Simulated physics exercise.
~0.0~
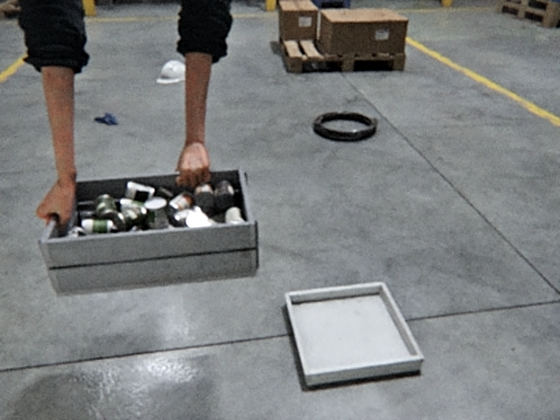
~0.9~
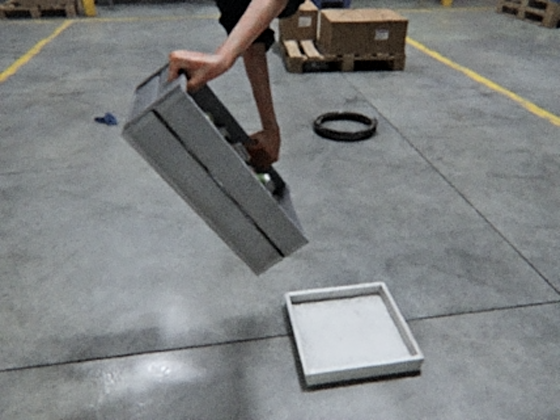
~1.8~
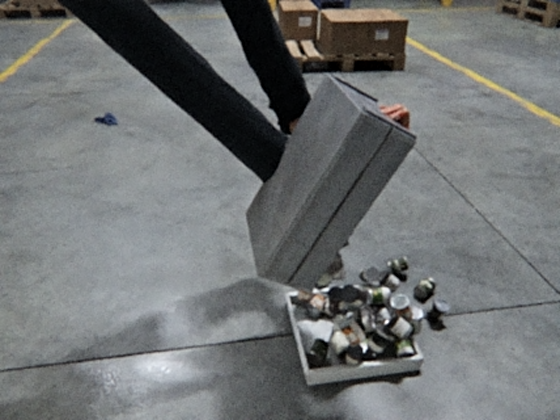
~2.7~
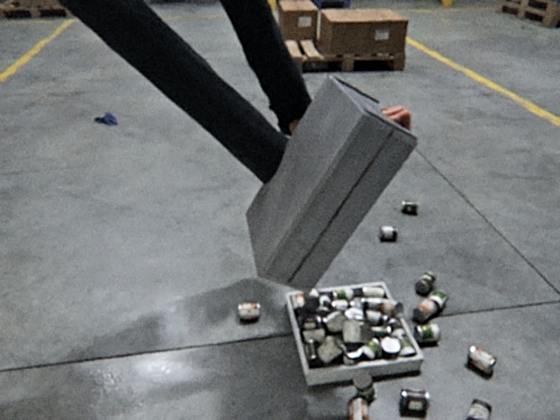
The clip shows a person lifting a grey tote full of small tins and tipping it steeply over a shallow white box on a concrete floor. The tins tumble out in a heap, many settling in the box while others scatter on the floor around it.
